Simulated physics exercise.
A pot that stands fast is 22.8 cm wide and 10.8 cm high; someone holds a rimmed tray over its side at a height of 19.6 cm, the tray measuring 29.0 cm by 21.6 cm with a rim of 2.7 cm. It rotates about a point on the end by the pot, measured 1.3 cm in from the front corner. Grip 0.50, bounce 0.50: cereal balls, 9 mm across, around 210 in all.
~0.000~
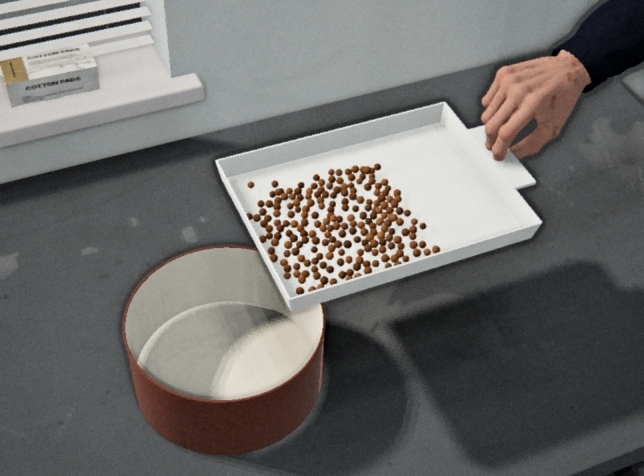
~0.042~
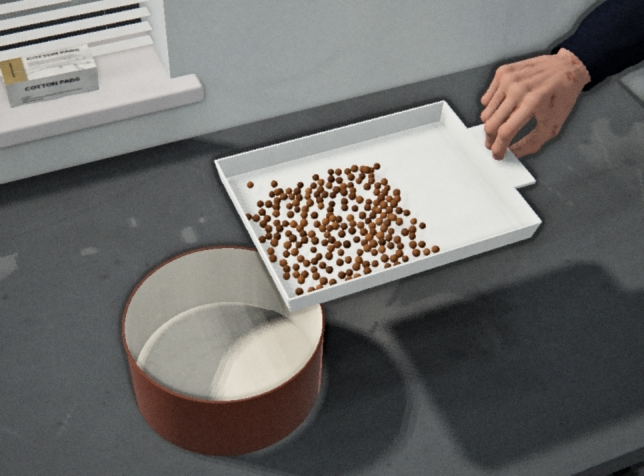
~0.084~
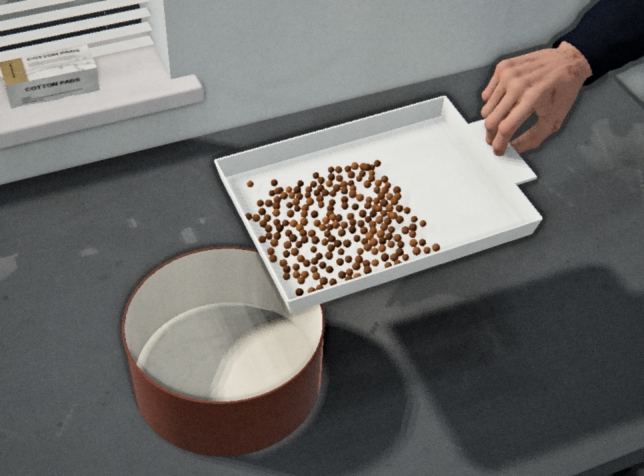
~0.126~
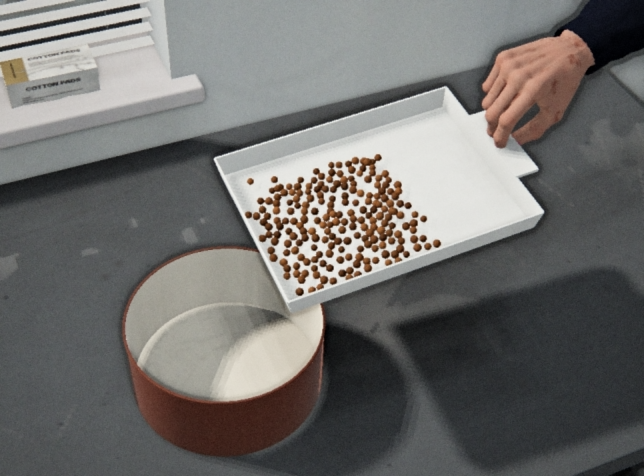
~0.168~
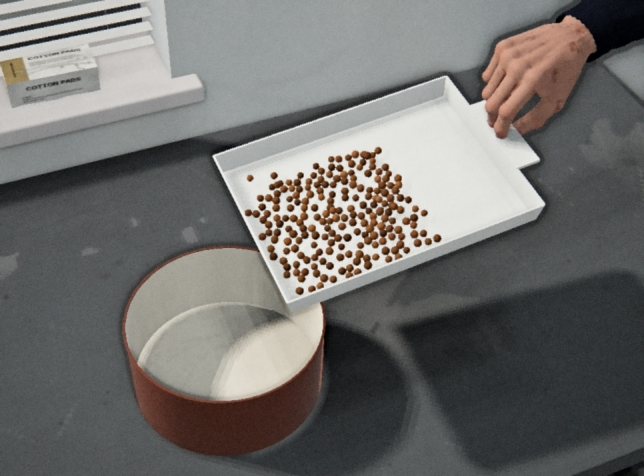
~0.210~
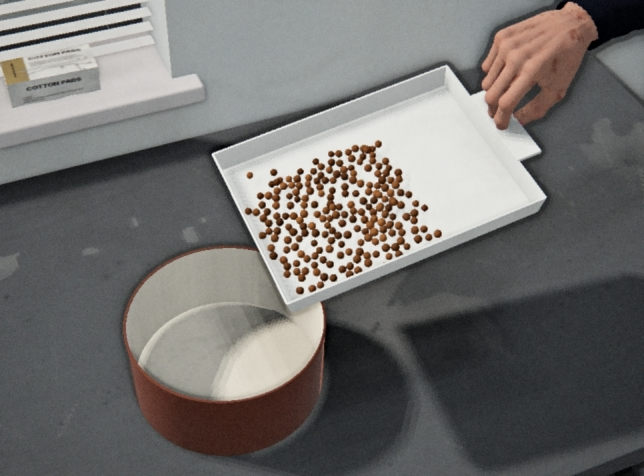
A hand slowly raising the right end of a white tray of small brown balls beside a reddish-brown pot.
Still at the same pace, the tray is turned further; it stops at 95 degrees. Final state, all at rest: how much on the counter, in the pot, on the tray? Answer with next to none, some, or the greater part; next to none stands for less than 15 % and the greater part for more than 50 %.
Counter: Some; pot: The greater part; tray: Next to none.
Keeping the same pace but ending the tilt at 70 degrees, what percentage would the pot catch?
I'd put it at close to 0 per cent.
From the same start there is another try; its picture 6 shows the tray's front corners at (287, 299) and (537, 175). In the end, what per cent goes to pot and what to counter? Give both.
Split: Pot = 95, counter = 5.
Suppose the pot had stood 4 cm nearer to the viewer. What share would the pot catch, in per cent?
In that setup it would come to near 95 per cent.
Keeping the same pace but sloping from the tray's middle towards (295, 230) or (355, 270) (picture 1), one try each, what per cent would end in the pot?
The share comes to about 90 in a hundred, then about 10 in a hundred.
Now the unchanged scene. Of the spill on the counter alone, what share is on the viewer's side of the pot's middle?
Estimate: Close to 100 per cent of the pieces.
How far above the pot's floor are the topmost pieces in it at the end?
About 2.0 centimetres.
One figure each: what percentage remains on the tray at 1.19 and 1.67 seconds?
Around 100 first, about 20 after.
After 0.80 s, tilt 50 degrees; the tray holds 100 %, the pot 0 %.
After 1.19 s, tilt 77 degrees; the tray holds 100 %, the pot 0 %.
Then, at 1.67 s, tilt 95 degrees; the tray holds 20 %, the pot 15 %.
By 3.4 s all is still; counter 25 %, pot 75 %, tray 0 %.
